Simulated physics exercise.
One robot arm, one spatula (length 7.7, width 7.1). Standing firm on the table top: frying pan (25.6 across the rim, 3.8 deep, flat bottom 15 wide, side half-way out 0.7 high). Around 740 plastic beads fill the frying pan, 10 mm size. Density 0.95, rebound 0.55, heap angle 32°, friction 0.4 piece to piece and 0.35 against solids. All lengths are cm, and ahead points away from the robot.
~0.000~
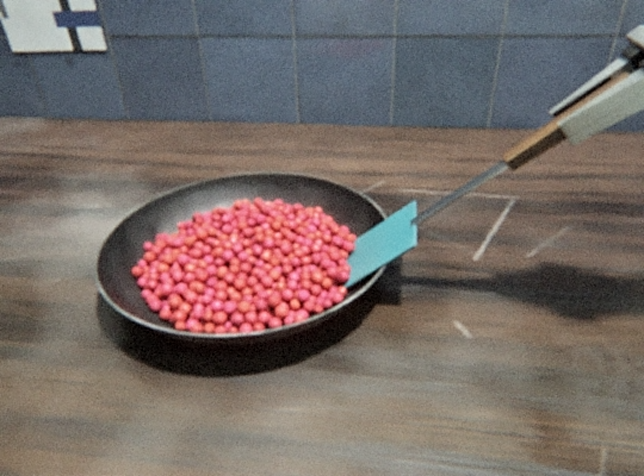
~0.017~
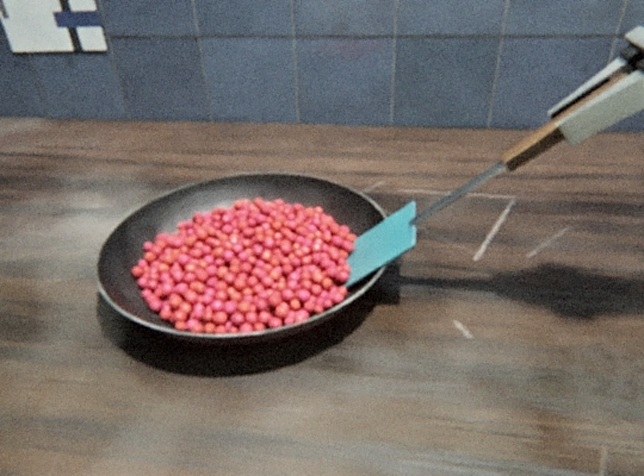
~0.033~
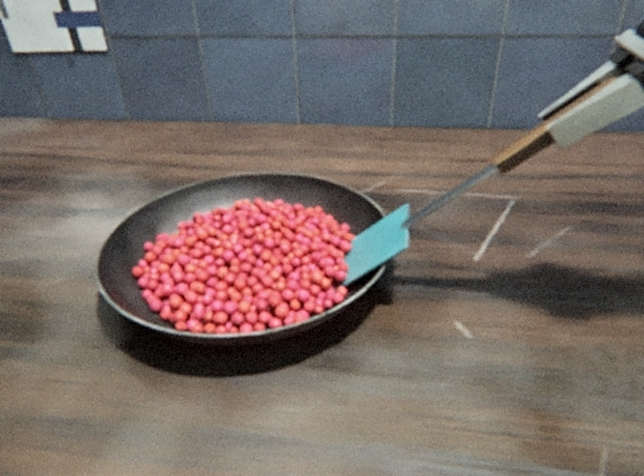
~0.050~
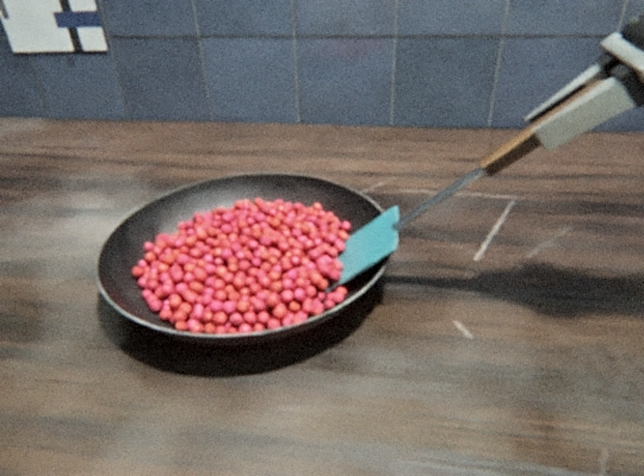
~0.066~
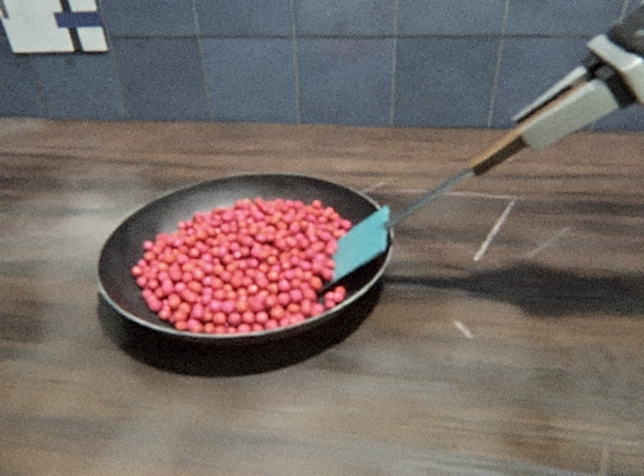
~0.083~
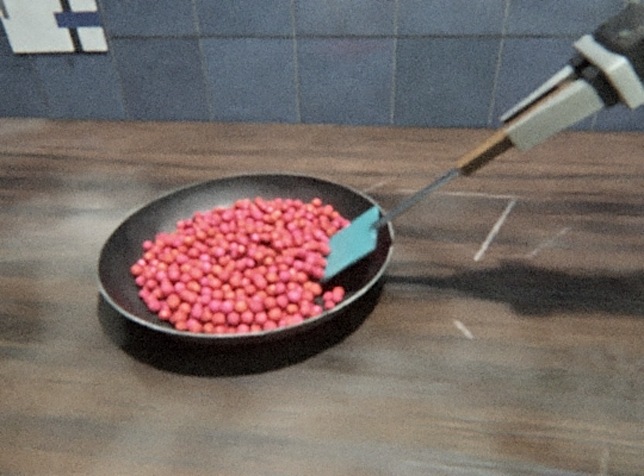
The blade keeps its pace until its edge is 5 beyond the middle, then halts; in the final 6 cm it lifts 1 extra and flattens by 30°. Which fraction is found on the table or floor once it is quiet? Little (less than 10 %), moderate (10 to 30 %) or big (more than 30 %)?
Answer: Little; less than 10 % of the plastic beads finish on the table or floor.
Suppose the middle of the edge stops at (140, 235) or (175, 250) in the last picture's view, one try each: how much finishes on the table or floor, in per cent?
Some 15 and 0 per cent.
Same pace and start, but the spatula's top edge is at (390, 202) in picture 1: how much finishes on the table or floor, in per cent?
Some 0 per cent.
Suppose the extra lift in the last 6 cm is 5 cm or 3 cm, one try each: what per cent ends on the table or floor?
About 0 and 0 per cent.
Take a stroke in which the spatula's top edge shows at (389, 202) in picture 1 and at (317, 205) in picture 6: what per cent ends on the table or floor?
Some 0 per cent.
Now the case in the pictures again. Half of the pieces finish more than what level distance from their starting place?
About 3 cm.
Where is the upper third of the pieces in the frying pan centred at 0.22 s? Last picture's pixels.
Around (213, 244).
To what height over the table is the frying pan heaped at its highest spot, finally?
Some 4.5 cm.
By 0.15 s, sloping 41°, highest piece 5 above the table; 744 in the frying pan.
By 0.22 s, sloping 26°, highest piece 5 above the table; 744 in the frying pan.
By 0.46 s, sloping 11°, highest piece 4 above the table; 744 in the frying pan.
By 1.51 s, sloping 11°, highest piece 4 above the table; 744 in the frying pan.
Final count, 744 in the frying pan. That is 0 % on the table or floor.
